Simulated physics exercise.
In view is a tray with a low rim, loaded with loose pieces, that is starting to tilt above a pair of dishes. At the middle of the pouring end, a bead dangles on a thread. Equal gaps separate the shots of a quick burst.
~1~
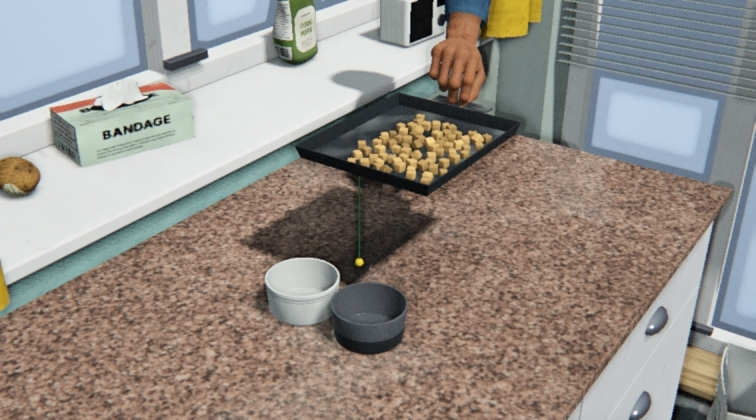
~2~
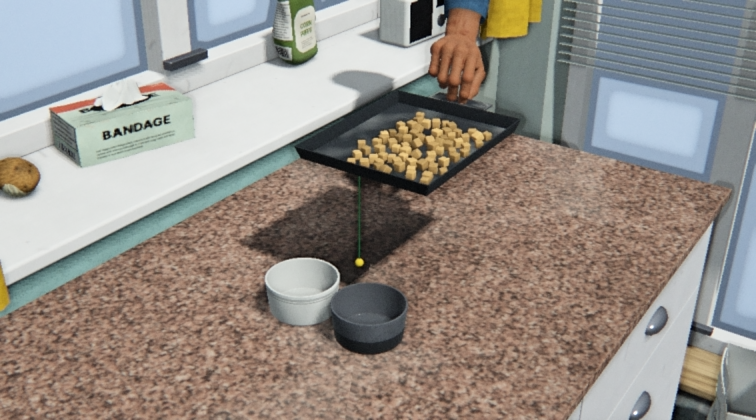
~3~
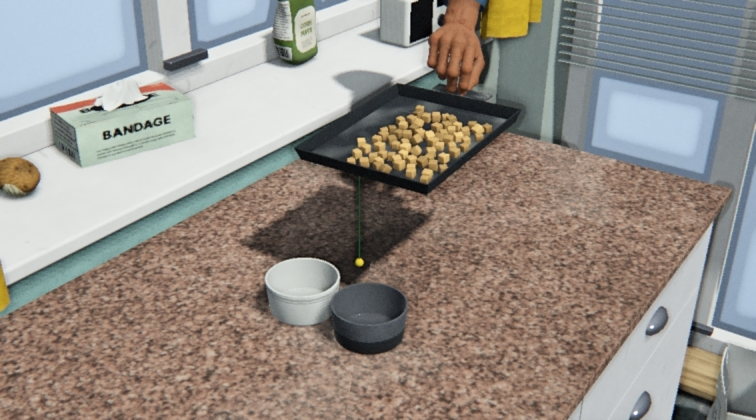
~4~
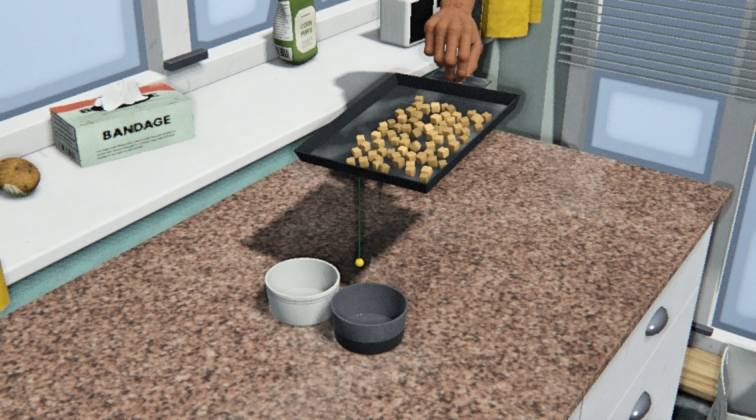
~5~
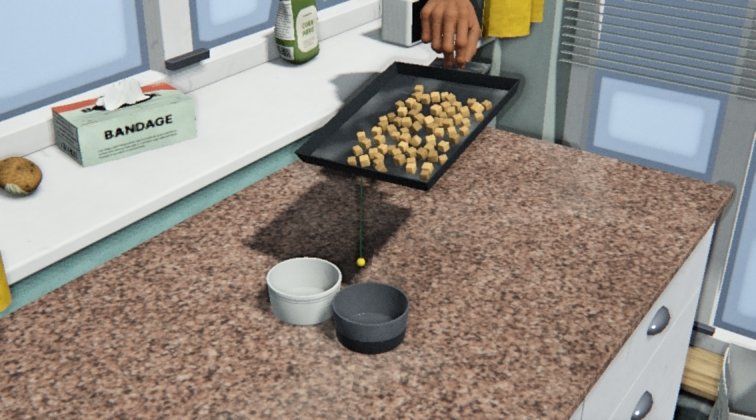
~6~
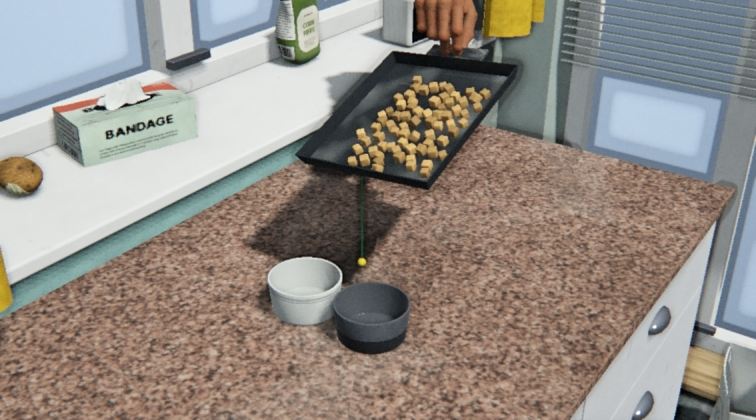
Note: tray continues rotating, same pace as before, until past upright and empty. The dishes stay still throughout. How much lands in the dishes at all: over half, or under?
Catch: Above fifty percent.
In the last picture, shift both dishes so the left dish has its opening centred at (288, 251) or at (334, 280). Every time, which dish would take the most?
Try 1: The dish to the left; try 2: The dish to the left.
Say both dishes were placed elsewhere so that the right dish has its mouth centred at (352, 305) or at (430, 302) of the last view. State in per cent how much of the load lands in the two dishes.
About 60 per cent first, then about 10 per cent.
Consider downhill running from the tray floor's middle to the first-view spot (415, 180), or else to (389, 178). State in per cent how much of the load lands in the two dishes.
That comes to 30 per cent the first time and 50 per cent the second.
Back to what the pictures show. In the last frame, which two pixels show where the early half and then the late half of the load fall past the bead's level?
First half (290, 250); second half (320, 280).
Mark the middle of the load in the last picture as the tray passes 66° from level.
(355, 153).
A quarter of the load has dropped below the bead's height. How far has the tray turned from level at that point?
That would be about 115 degrees from level.
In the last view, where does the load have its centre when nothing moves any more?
(302, 302).
Shortly afterwards, tray tipped steeply; the whole lot on the tray.
Next, tray tipped past a quarter turn; the bulk on the tray; a little in the left dish; a little outside both; a little in the air.
Some moments later, tray tipped past a quarter turn; near a quarter in the right dish; near half in the left dish; near a third outside both.
In the end, tray tipped past a quarter turn; near a quarter in the right dish; near half in the left dish; near a third outside both.
